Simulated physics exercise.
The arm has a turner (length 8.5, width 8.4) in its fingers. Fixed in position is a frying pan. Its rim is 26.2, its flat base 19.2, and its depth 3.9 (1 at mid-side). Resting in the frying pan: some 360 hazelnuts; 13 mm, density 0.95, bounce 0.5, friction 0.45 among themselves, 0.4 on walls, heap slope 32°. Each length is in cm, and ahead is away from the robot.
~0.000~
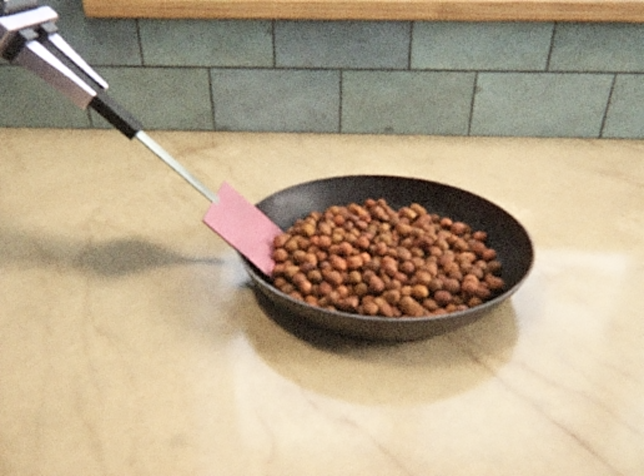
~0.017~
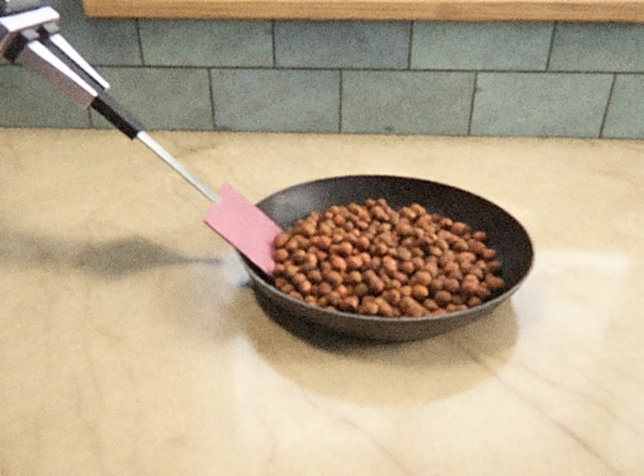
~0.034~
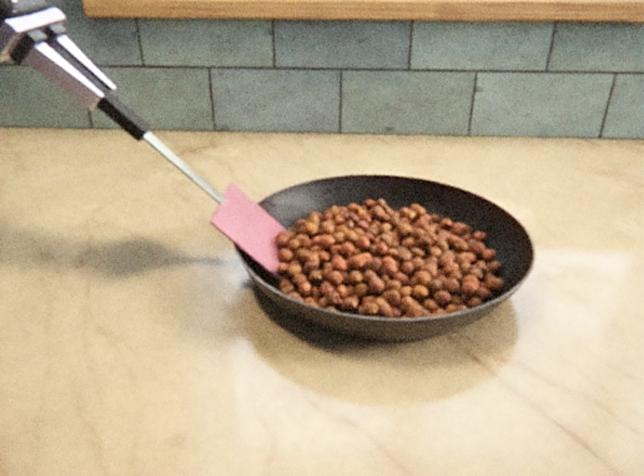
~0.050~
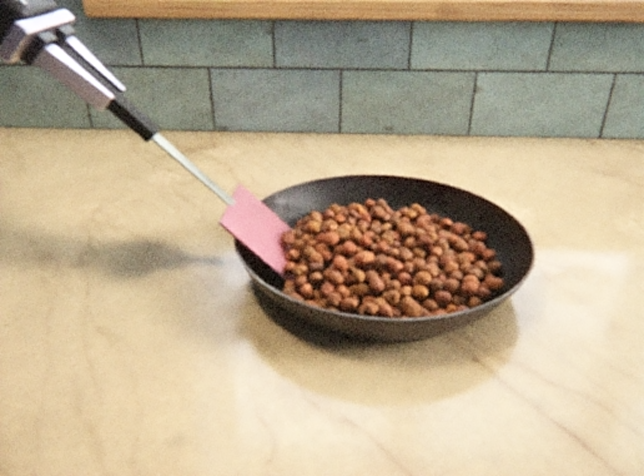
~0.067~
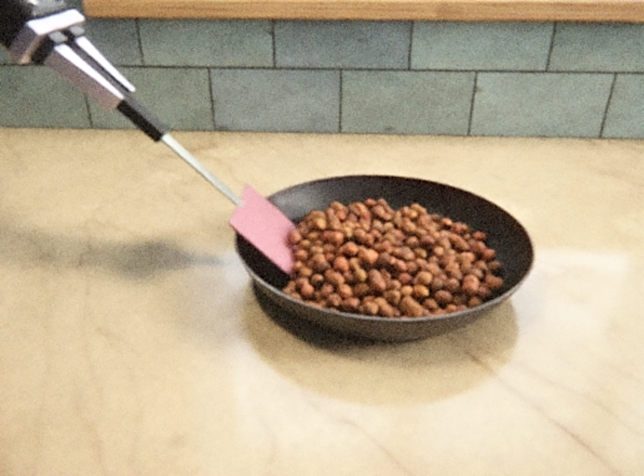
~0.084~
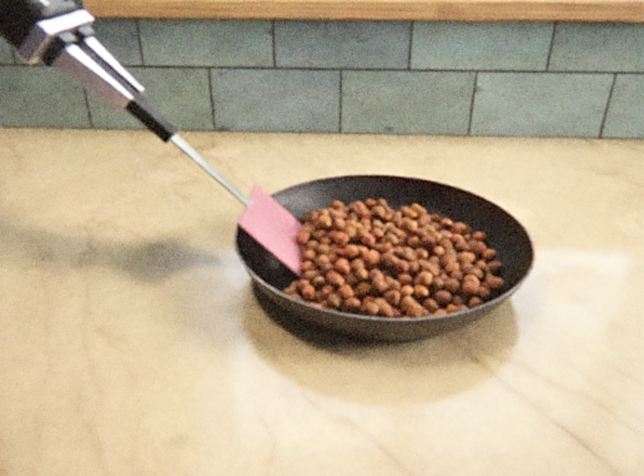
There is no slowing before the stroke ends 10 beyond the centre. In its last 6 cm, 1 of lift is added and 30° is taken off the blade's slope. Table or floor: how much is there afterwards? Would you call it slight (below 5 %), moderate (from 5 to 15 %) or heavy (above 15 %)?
I would call it moderate.
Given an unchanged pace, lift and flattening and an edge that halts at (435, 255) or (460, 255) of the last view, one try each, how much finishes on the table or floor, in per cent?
0 % and 0 %.
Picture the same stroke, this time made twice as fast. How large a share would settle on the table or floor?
Then around 15 percent would finish on the table or floor.
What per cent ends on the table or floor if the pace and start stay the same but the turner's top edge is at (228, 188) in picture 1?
About 10 per cent.
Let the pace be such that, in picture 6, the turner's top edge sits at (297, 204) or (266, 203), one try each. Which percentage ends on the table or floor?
That comes to about 20 and about 10 percent, in that order.
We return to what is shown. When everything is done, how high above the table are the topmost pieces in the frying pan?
It reaches around 6.5 cm.
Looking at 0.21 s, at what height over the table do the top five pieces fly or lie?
Roughly 5 centimetres.
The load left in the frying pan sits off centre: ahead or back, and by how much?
The balance point is about 4.0 cm ahead.
By 0.21 s, sloping 45°, highest piece 5 above the table; 358 in the frying pan.
By 0.34 s, sloping 35°, highest piece 5 above the table; 358 in the frying pan.
By 0.61 s, sloping 15°, highest piece 6 above the table; 332 in the frying pan, 26 on the table or floor.
By 1.66 s, sloping 15°, highest piece 6 above the table; 332 in the frying pan, 26 on the table or floor.
Final count, 332 in the frying pan, 26 on the table or floor. That is 7 % on the table or floor.
